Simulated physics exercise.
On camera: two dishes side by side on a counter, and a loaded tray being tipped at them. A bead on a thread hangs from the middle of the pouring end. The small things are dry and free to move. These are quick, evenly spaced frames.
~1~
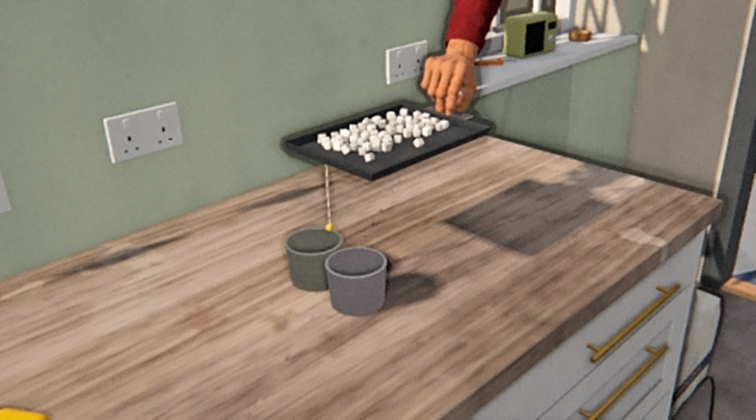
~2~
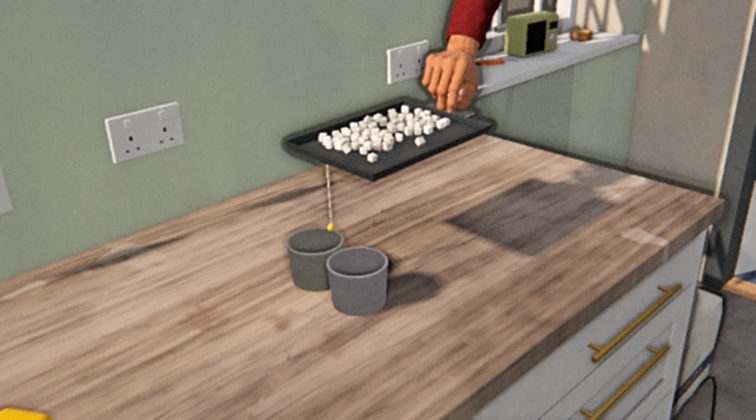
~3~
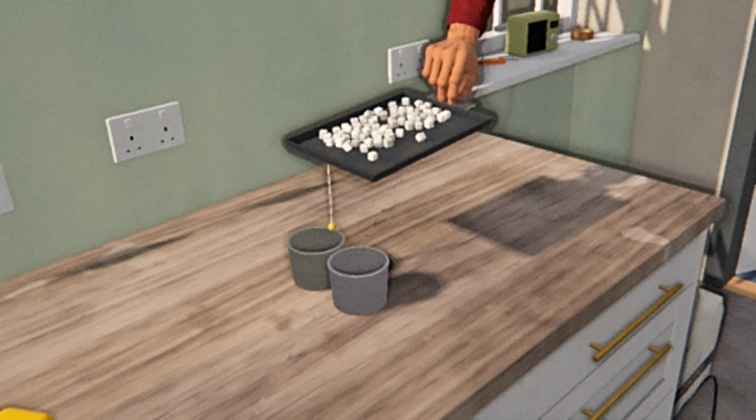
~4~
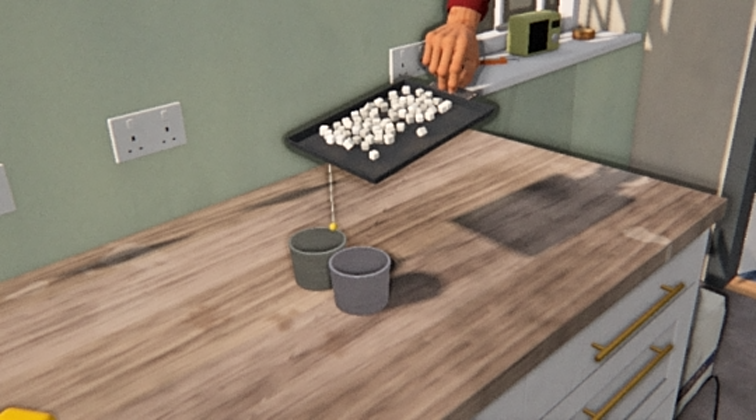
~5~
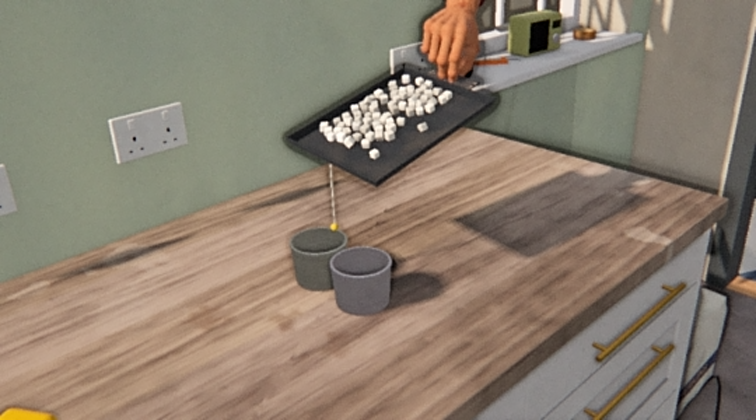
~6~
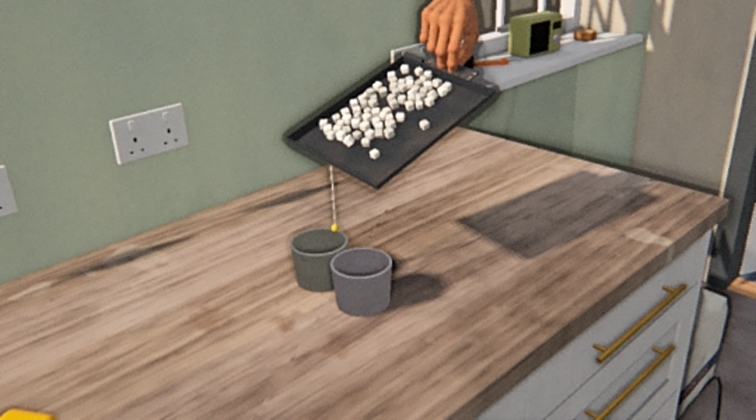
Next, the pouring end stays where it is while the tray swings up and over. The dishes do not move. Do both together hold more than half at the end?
Caught overall: More than half.
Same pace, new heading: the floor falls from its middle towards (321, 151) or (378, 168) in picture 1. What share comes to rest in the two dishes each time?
In turn 20 and 50 in a hundred.
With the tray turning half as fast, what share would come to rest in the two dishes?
Near 80 %.
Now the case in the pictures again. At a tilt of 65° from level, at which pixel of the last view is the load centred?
Roughly at (363, 177).
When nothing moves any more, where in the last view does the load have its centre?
Roughly at (362, 299).
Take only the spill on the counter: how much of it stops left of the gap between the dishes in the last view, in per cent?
Close to 40 per cent.
Soon, tray tipped steeply; about two thirds on the tray; a small part in the right dish; a stray few outside both; about a quarter in the air.
A while on, tray tipped past a quarter turn; about two thirds in the right dish; a small part in the left dish; about a third outside both.
Towards the end, tray tipped past a quarter turn; about two thirds in the right dish; a small part in the left dish; about a third outside both.
Finally, tray tipped past a quarter turn; about two thirds in the right dish; a small part in the left dish; about a third outside both.
